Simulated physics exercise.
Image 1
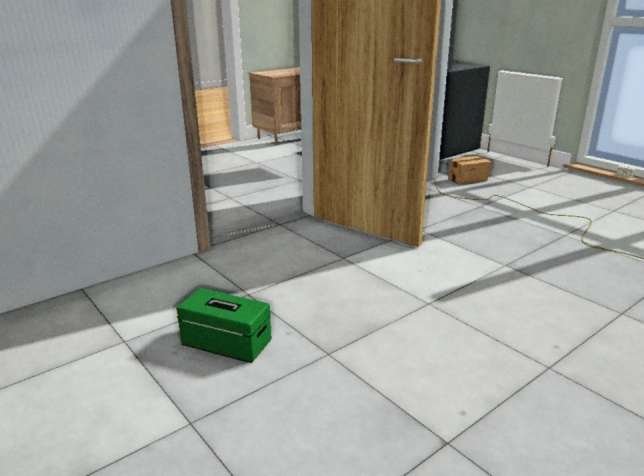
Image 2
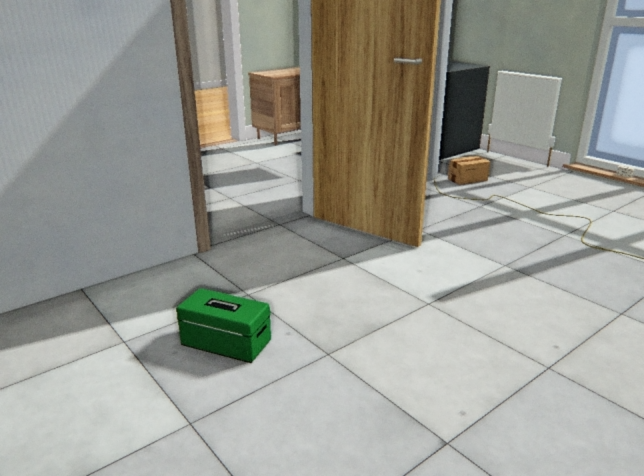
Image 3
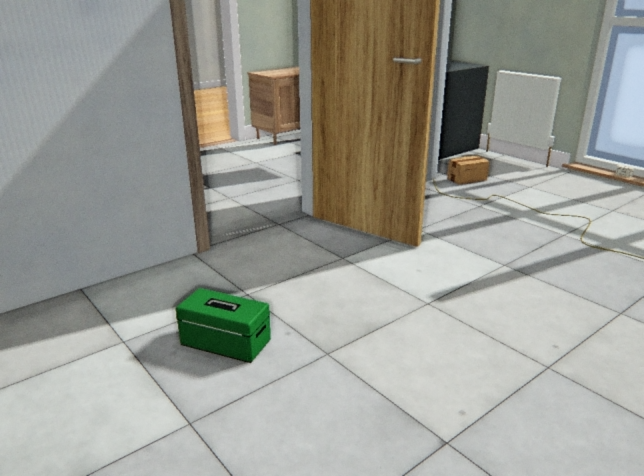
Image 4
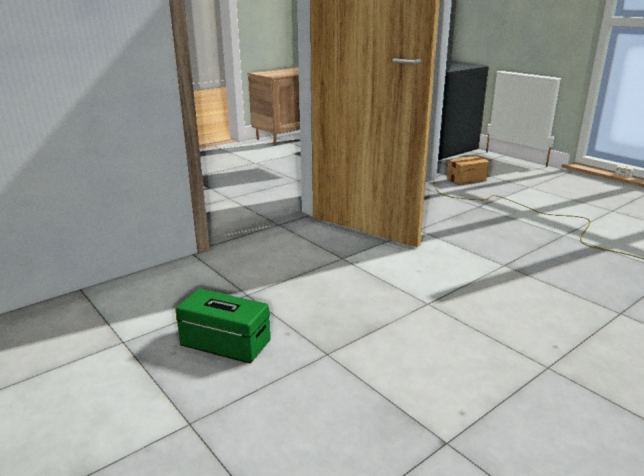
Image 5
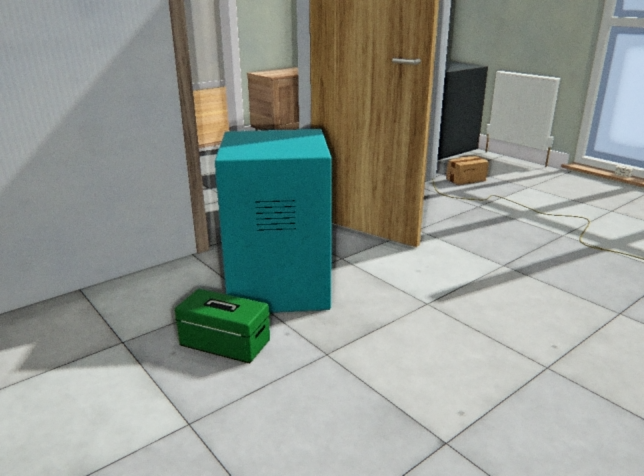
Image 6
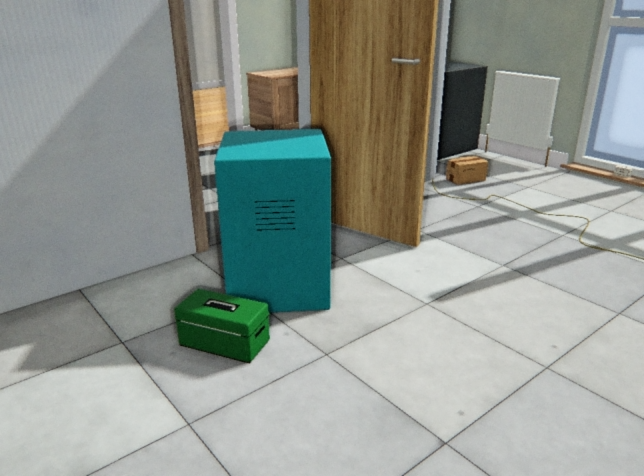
The video shows a green toolbox resting on a tiled floor near a wide-open wooden door, with nothing moving at first. A turquoise appliance then appears abruptly behind the toolbox, in front of the doorway, and everything remains still.
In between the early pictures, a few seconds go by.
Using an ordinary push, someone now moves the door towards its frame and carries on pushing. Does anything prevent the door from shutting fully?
My prediction is that the door will be halted.
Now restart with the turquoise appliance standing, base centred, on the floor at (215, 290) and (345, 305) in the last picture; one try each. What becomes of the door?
The first time the door is obstructed, the second time it finishes its swing.
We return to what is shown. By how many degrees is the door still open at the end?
The answer is roughly 55°.
Then, 0.50 s on from there, door 96° open.
Then, 0.90 s on from there, door 83° open.
Then, 1.20 s on from there, door 71° open.
Then, 1.40 s on from there, door 63° open.
In the end, door 57° open; both unmoved. At the end, from the last picture's camera, turquoise appliance near (276, 219).
